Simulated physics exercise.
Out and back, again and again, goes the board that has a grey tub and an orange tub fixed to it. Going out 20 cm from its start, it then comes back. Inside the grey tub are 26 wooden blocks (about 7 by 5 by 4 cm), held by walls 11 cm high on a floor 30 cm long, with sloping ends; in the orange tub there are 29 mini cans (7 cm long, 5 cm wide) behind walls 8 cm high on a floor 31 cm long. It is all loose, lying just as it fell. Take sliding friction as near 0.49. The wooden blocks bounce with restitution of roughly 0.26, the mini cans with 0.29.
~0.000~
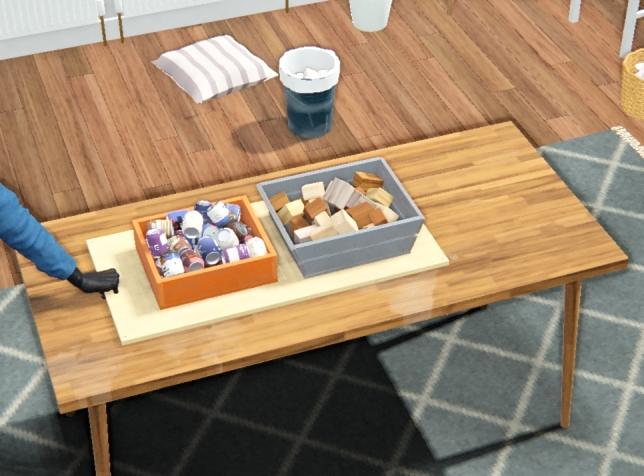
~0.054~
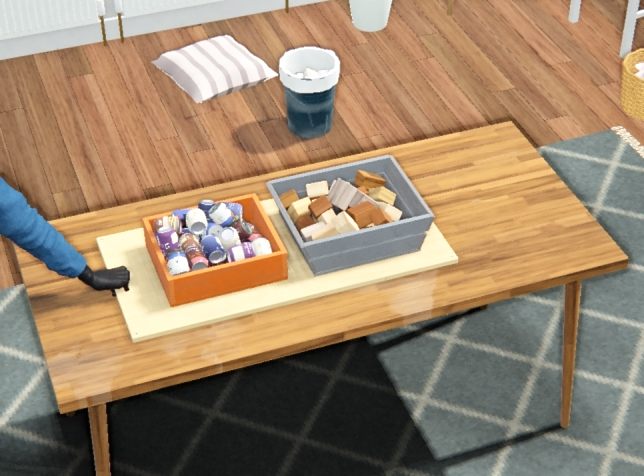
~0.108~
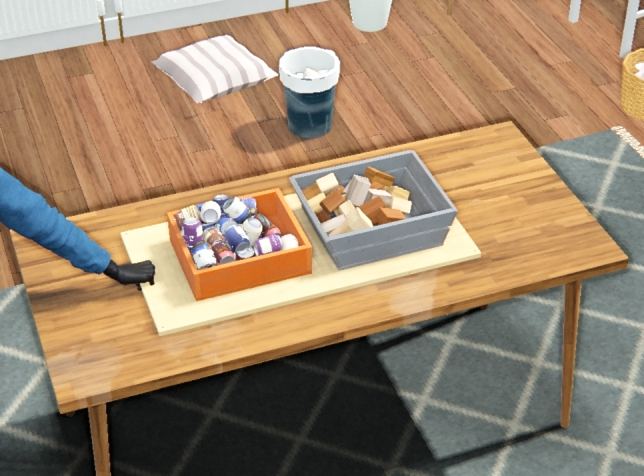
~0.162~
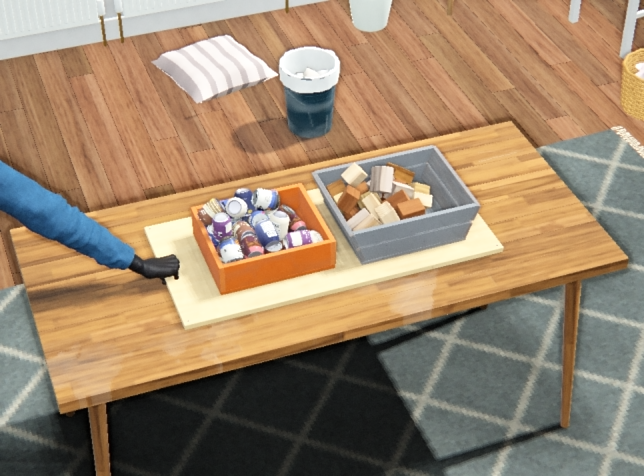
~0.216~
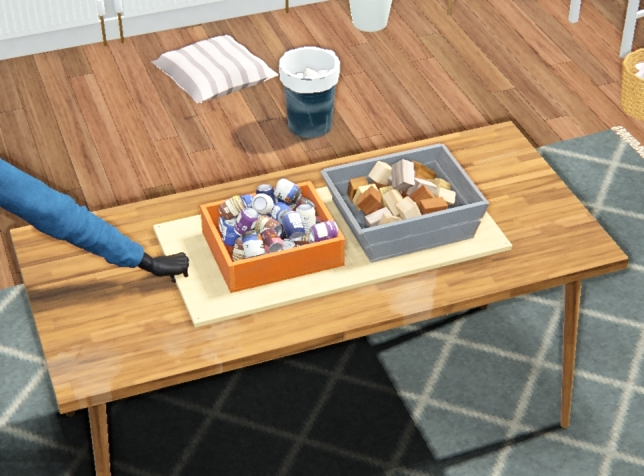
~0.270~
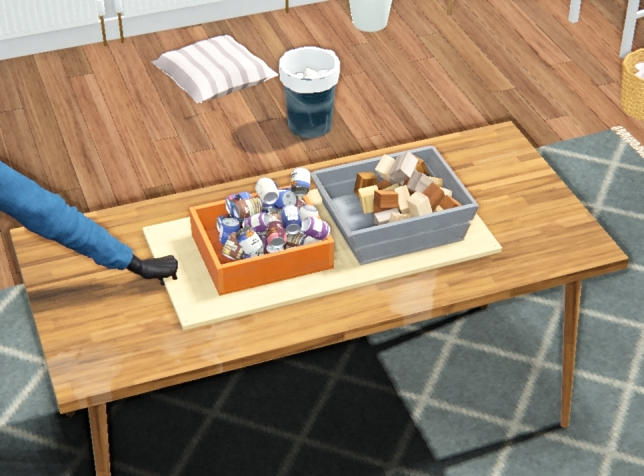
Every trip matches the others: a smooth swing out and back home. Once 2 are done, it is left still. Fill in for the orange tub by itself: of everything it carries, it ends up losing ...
It ends up losing more than a sixth.
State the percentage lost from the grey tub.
For the grey tub, 15 percent.
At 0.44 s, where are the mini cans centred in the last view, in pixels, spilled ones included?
Centre: About (204, 235) px.
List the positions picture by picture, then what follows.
In the first picture (we follow the rim corner now nearest the camera), orange tub at (161, 280); grey tub at (295, 247); board 0 cm from its start; nothing out yet.
In the second picture, orange tub at (172, 278); grey tub at (305, 244); board 3 cm from its start.
In the third picture, orange tub at (198, 272); grey tub at (329, 239); board 10 cm from its start.
In the fourth picture, orange tub at (223, 266); grey tub at (353, 233); board 17 cm from its start.
In the fifth picture, orange tub at (233, 264); grey tub at (363, 231); board 20 cm from its start.
In the sixth picture, orange tub at (222, 266); grey tub at (352, 233); board 17 cm from its start; nothing out yet.
After 0.44 s, 0 of 26 out of the grey tub and 3 of 29 out of the orange tub.
After 0.66 s, 1 of 26 out of the grey tub and 5 of 29 out of the orange tub.
After 0.97 s, 4 of 26 out of the grey tub and 8 of 29 out of the orange tub.
Outcome (at 1.36 s), 4 of 26 out of the grey tub and 8 of 29 out of the orange tub. Asked share, 8 of 29, 28 per cent.
